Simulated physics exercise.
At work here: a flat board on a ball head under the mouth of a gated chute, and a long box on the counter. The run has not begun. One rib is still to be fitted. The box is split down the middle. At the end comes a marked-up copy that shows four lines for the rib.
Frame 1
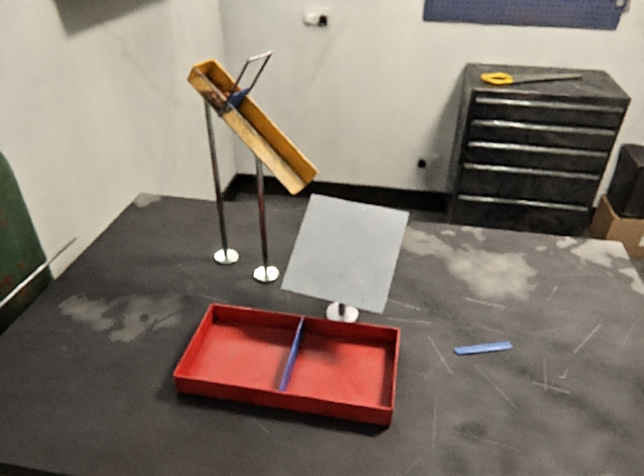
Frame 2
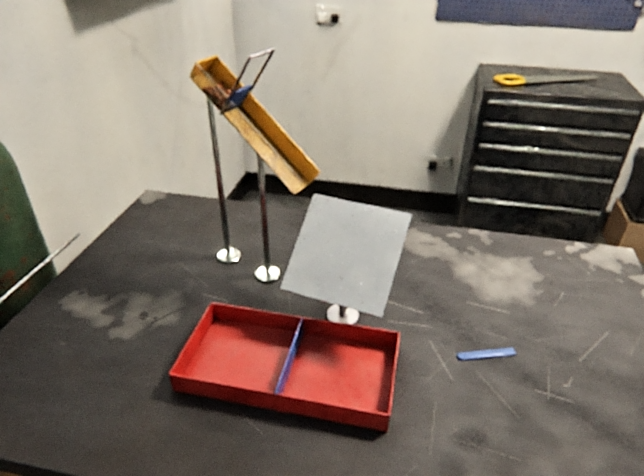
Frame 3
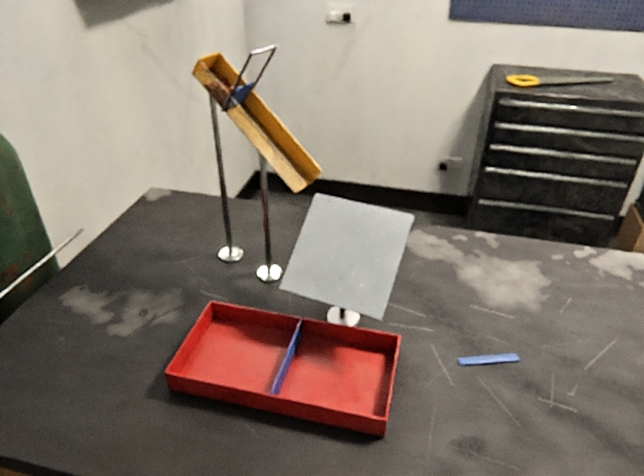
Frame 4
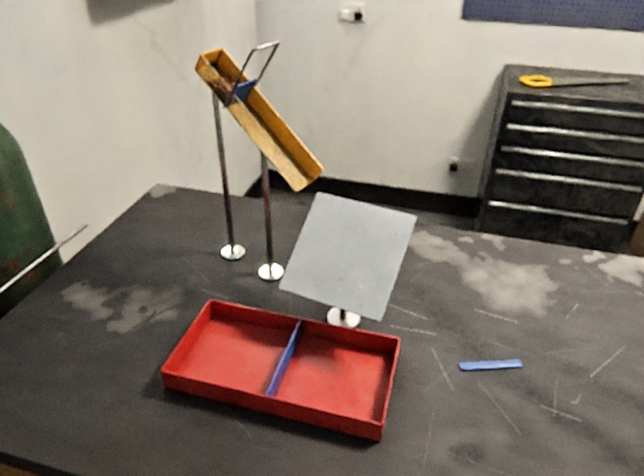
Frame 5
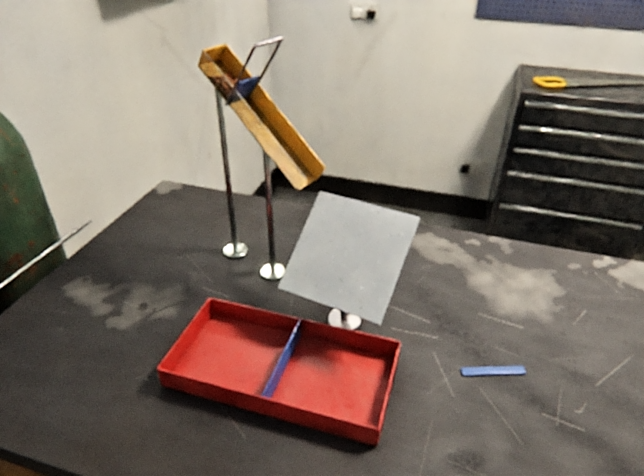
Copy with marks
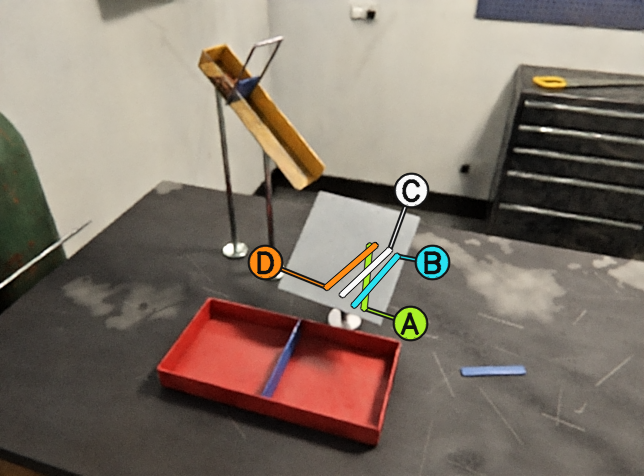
In this clip, a yellow chute on metal stands slopes toward a tilted gray board beside a divided red box on a dark table; the objects stay still while the view shifts slightly around them.
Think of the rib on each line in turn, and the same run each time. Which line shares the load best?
Choose D.
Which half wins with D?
The left half.
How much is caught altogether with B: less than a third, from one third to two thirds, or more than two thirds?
More than two thirds.
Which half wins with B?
The right half.
On the marked copy, line A from (369, 245) to (364, 308); line B from (397, 256) to (354, 305); line C from (389, 250) to (342, 294); line D from (375, 245) to (326, 287).
Choosing A, of what is caught, none in the left half, all in the right.
Choosing B, of what is caught, a stray few in the left half, nearly all in the right.
Choosing C, of what is caught, a stray few in the left half, nearly all in the right.
Choosing D, of what is caught, about two thirds in the left half, about a third in the right.
